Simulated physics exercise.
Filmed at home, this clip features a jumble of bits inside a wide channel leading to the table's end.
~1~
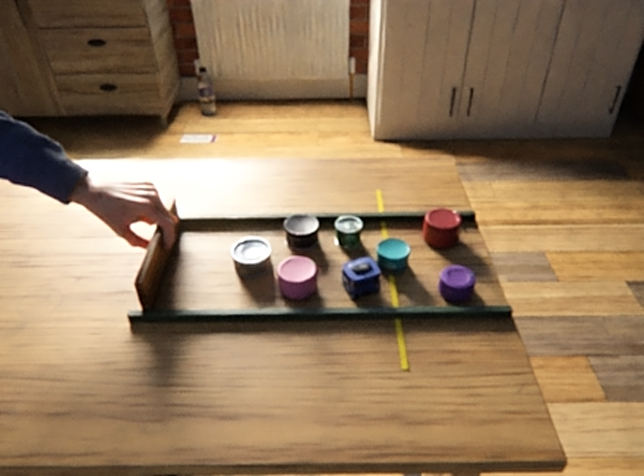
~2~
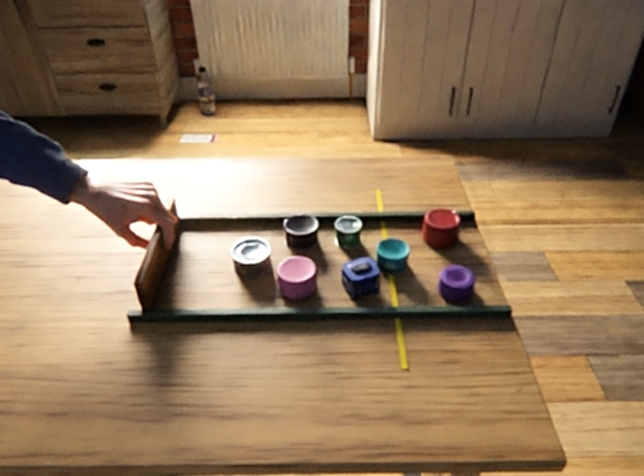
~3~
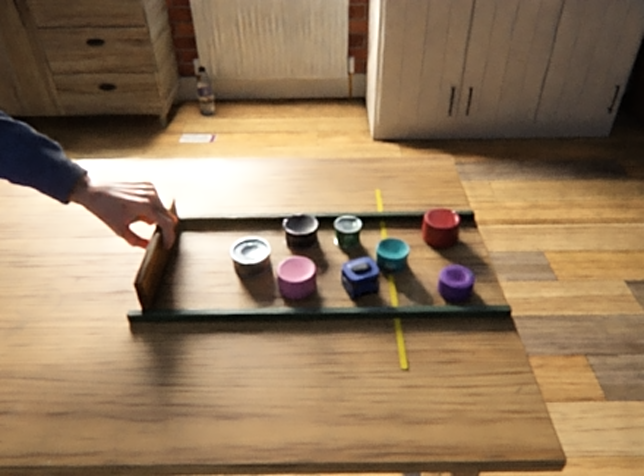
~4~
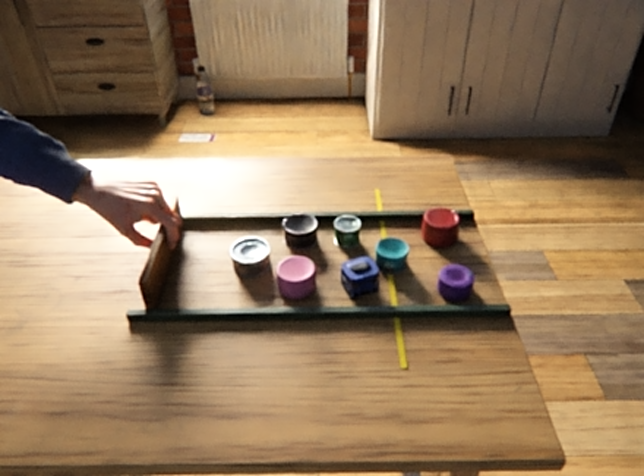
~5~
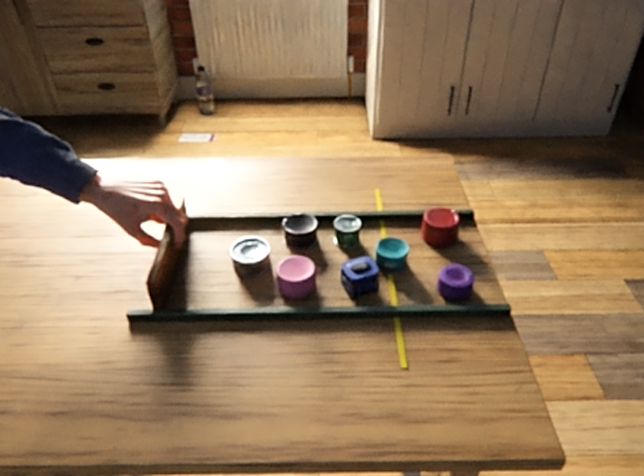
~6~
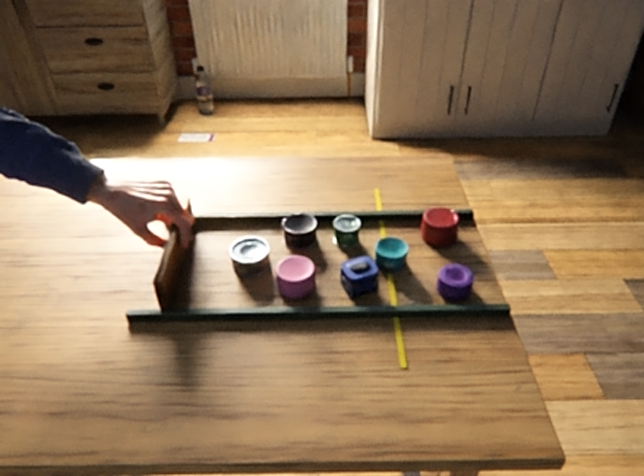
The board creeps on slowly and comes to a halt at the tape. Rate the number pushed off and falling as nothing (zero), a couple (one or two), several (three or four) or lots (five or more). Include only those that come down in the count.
It is nothing.
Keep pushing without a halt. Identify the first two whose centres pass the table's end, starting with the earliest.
Order: Purple lid, red lid.
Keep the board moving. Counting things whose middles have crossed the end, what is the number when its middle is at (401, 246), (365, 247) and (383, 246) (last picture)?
Taking the three positions in turn, the counts come to 0, 0 and 0.
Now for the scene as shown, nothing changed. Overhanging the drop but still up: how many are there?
0 of them.
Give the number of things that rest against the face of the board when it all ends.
3.
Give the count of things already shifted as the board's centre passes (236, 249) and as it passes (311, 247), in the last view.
The count reaches 1 first and 5 second.
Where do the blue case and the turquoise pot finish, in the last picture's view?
Roughly (446, 279) for the first and roughly (443, 257) for the second.
A little later, none off yet; red lid at rest near (440, 227); purple lid at rest near (455, 282); turquoise pot at rest near (391, 256).
Next, none off yet; red lid at rest near (440, 227); purple lid at rest near (455, 282); turquoise pot shifted a little near (406, 256).
When it is over, the number that fall off is zero.
